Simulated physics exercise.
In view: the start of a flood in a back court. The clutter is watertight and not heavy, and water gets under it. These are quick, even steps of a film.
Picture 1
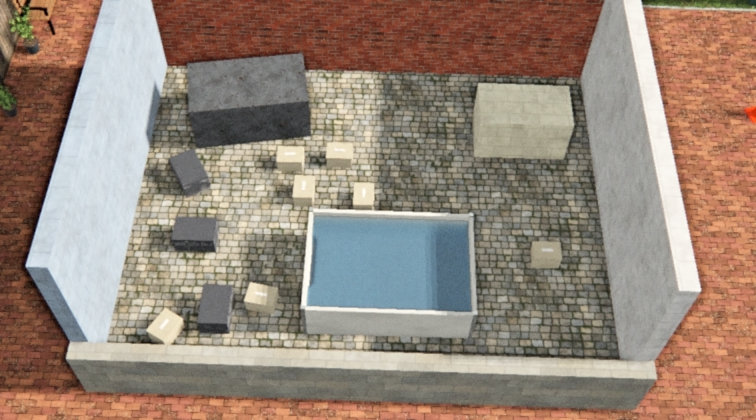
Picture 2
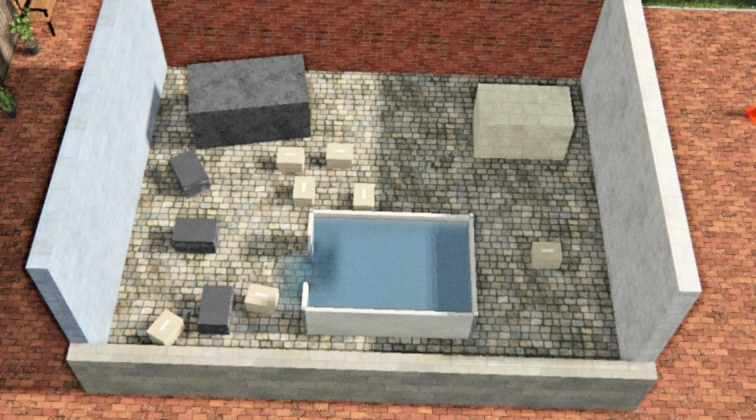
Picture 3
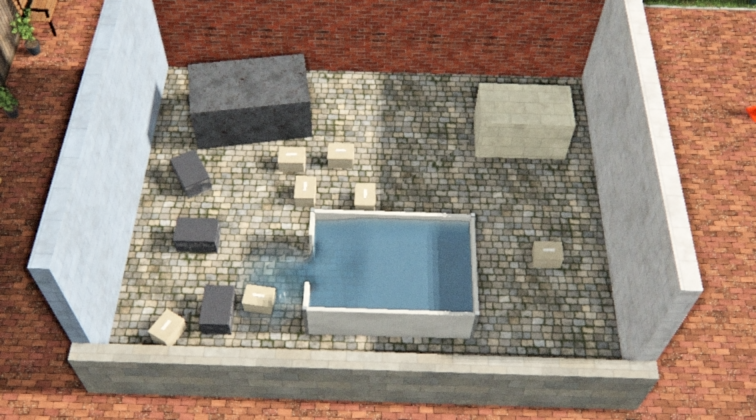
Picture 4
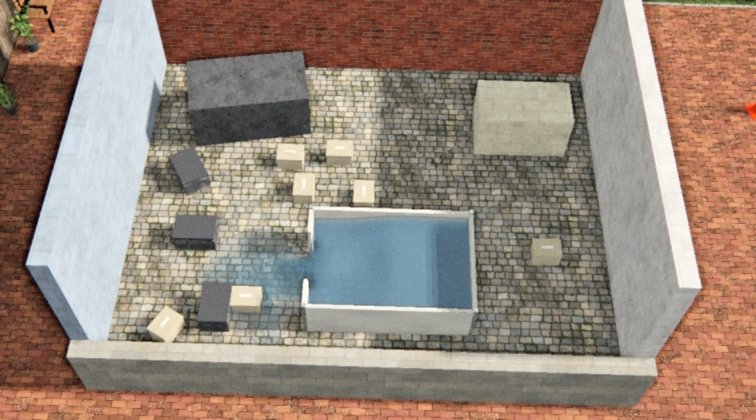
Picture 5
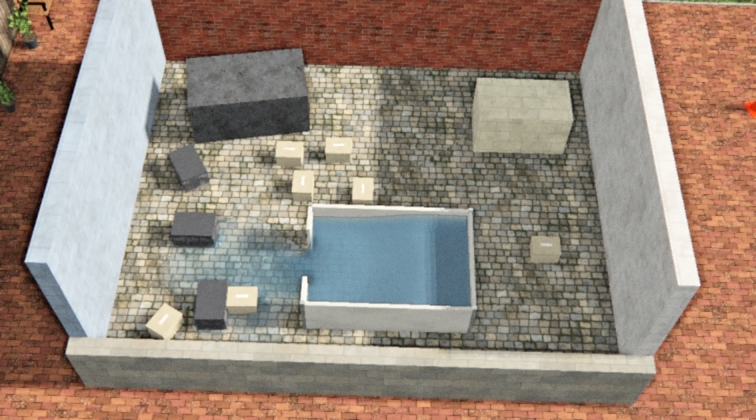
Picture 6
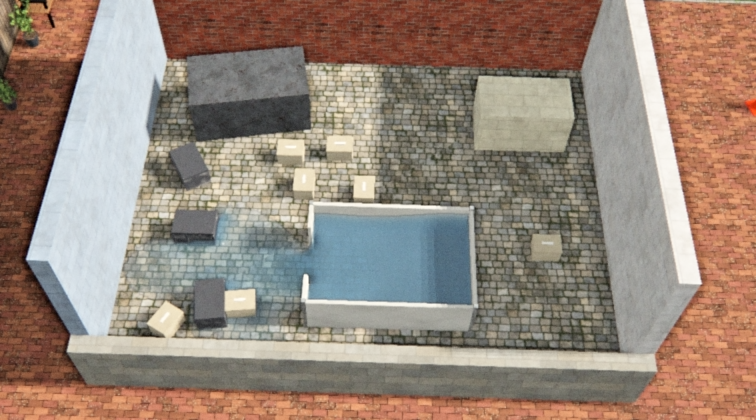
Water pours from a gap in the left side of a walled pool and spreads leftward across the cobbled court, and a pale box beside the opening slides a short way left to a dark block while the other boxes barely move.
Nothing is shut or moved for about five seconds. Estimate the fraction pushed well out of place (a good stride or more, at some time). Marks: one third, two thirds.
That comes to between one and two thirds.
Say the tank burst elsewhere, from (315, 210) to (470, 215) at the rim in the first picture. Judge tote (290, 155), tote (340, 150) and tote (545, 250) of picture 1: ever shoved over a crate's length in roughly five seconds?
One after the other: Shifted that much, swept aside, not that far.
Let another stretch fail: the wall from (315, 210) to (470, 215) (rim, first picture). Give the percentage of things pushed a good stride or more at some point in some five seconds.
I make it 50 per cent.
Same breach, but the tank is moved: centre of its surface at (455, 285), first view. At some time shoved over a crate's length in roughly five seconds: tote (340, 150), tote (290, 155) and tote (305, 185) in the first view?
In that order: Short of that, shifted that much, no.
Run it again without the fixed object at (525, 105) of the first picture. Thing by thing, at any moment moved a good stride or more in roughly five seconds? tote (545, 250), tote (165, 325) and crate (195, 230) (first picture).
As listed: Less than that, moved that far, swept aside.
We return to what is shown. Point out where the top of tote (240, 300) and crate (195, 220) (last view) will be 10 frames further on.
Near (200, 327) and (159, 173).
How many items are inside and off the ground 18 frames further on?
The number is 3.
A moment on, 1 of 10 are well off their spots; 0 afloat.
Next, 4 of 10 are well off their spots; 3 afloat.
Later, 4 of 10 are well off their spots; 3 afloat.
In the end, 5 of 10 are well off their spots, and 5 have been at some point; 3 afloat.
